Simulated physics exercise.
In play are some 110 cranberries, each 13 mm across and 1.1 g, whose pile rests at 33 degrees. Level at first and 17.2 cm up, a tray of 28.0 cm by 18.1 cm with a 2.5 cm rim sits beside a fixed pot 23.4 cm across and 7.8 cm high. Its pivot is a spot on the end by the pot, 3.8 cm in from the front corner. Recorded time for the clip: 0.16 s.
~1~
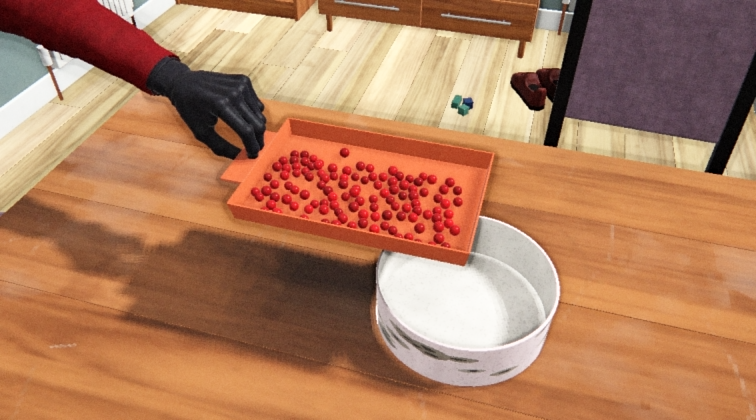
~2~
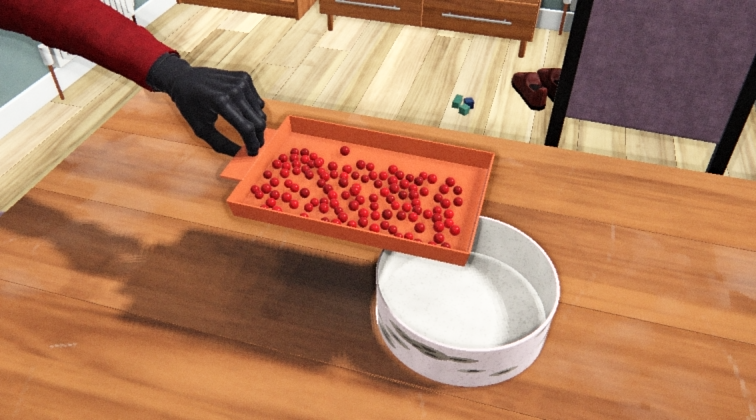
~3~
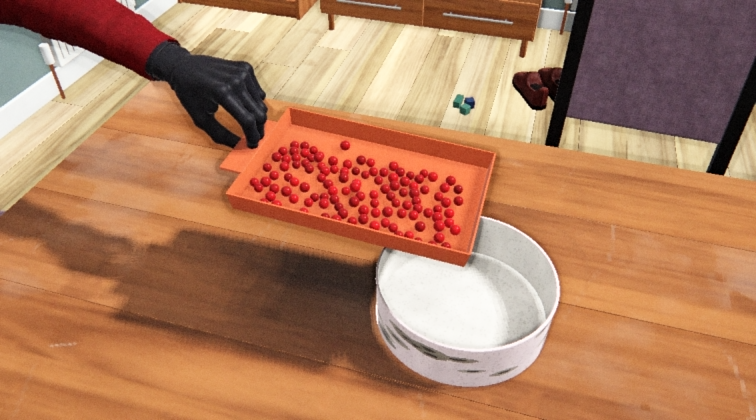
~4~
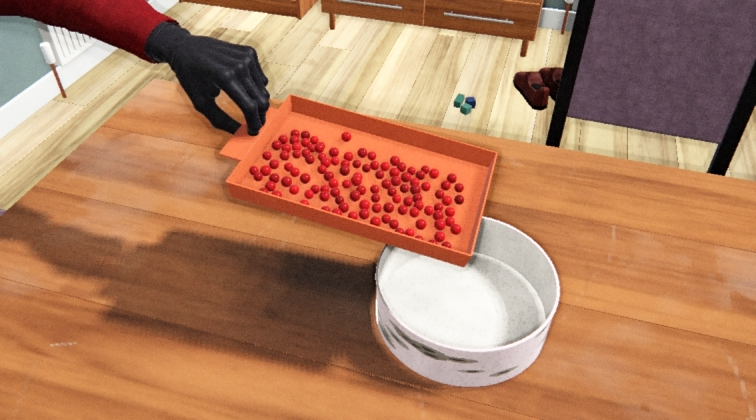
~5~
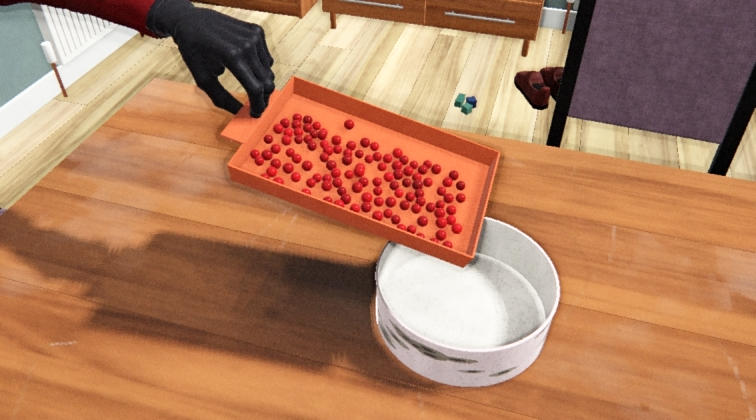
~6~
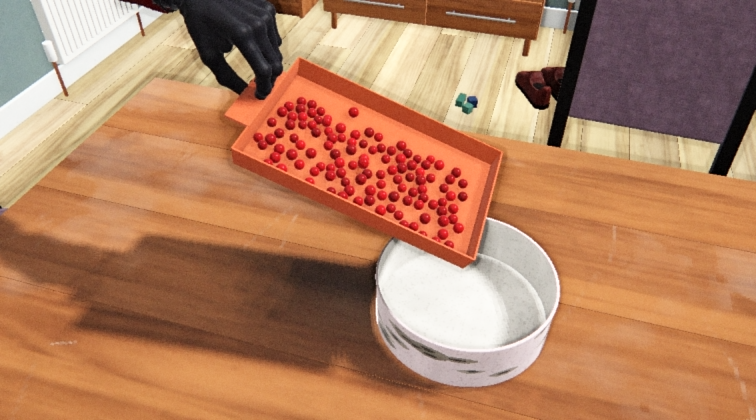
An orange tray of red berries tilts as a black-gloved hand raises its left end.
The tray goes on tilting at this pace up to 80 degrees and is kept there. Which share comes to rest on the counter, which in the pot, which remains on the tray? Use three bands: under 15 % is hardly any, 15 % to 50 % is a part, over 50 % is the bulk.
Shares - counter: A part; pot: A part; tray: A part.
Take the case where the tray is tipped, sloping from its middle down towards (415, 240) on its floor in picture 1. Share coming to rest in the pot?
Roughly 20 percent of them.
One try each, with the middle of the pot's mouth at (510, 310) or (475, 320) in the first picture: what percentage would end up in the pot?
First try about 60 per cent, second try about 55 per cent.
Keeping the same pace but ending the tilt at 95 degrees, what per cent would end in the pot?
That would give about 70 per cent.
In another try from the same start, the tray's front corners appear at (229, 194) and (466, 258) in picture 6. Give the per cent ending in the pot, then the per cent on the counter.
You'd end with pot at 5 and counter at 5.
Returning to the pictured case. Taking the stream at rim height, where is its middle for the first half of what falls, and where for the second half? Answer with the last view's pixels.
First half close to (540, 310), second half close to (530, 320).
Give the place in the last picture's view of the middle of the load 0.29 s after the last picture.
(469, 184), roughly.
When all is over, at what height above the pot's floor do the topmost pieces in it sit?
1.5 cm.
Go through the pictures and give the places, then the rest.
Tray tilt 0 degrees, front corners at (231, 202) and (466, 250); middle of the pieces at (354, 192); pot at (467, 275), in the first frame.
Tray tilt 1 degrees, front corners at (231, 199) and (467, 250); middle of the pieces at (355, 191), in the second frame.
Tray tilt 3 degrees, front corners at (231, 192) and (467, 251), lowest corner right front; middle of the pieces at (355, 187), in the third frame.
Tray tilt 7 degrees, front corners at (231, 180) and (469, 252), lowest corner right front; middle of the pieces at (356, 181), in the fourth frame.
Tray tilt 13 degrees, front corners at (232, 164) and (470, 254), lowest corner right front; middle of the pieces at (359, 172), in the fifth frame.
Tray tilt 19 degrees, front corners at (237, 147) and (472, 256), lowest corner right front; middle of the pieces at (363, 163); pot at (467, 275), in the sixth frame.
Then, 0.18 s after the last picture, tilt 52 degrees; the tray holds 100 %, the pot 0 %.
Then, 0.29 s after the last picture, tilt 72 degrees; the tray holds 100 %, the pot 0 %.
Then, 0.54 s after the last picture, tilt 80 degrees; the tray holds 45 %, the pot 25 %.
In the end, counter 30 %, pot 35 %, tray 35 %.
